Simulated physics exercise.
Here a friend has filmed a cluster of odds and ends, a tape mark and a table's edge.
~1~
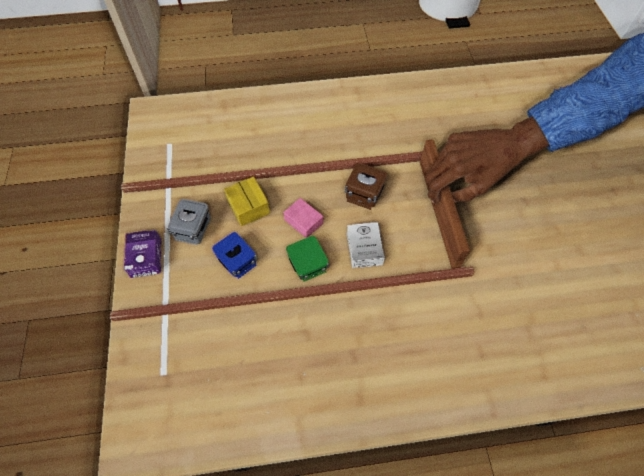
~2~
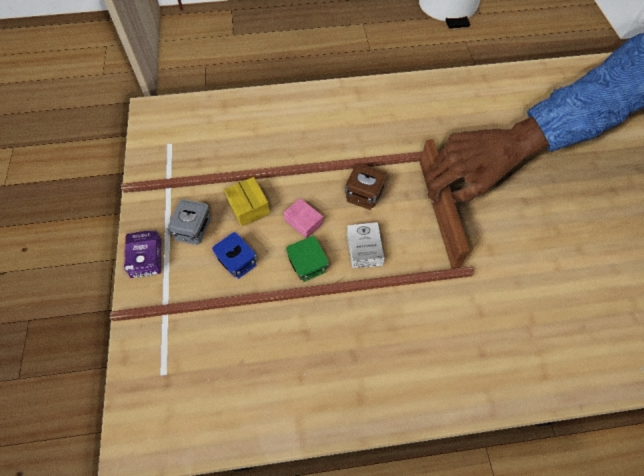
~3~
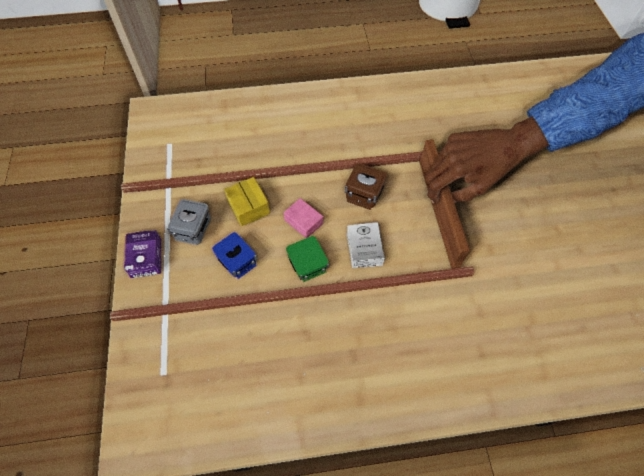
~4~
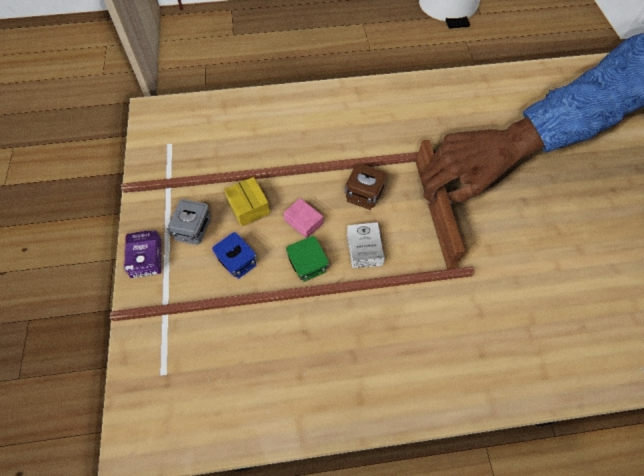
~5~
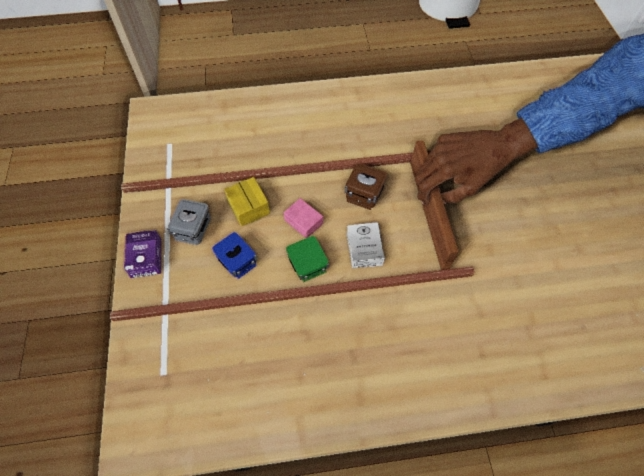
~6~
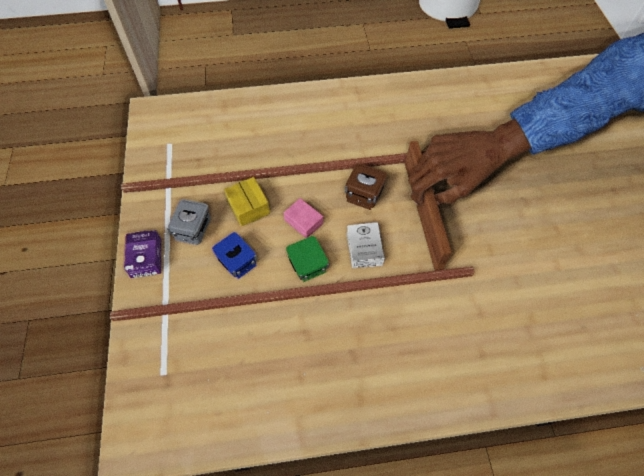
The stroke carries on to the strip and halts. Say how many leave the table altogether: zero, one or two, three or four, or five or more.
In the end three or four are gone from the table.
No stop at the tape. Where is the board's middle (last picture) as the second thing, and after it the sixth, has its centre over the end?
I'd say close to (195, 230), and after that close to (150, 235).
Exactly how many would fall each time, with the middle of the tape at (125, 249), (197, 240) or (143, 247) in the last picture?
Try by try, 8, 1 and 6.
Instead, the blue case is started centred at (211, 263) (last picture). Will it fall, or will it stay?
In the end the blue case ends up off.
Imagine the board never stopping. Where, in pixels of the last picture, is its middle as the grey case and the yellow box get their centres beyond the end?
The middle is at (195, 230) when it's the grey case, and at (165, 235) when it's the yellow box.
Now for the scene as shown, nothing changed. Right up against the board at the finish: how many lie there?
It adds up to 2.
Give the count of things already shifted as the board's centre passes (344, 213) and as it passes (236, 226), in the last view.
By then 4, and later 8.
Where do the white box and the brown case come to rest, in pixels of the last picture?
They come to rest around (148, 281) and (148, 214).
Soon after, none off yet; purple box at rest near (144, 254); grey case at rest near (191, 223); blue case at rest near (234, 257).
At rest, the number that fall off is three or four; fallen, blue case, grey case and purple box.
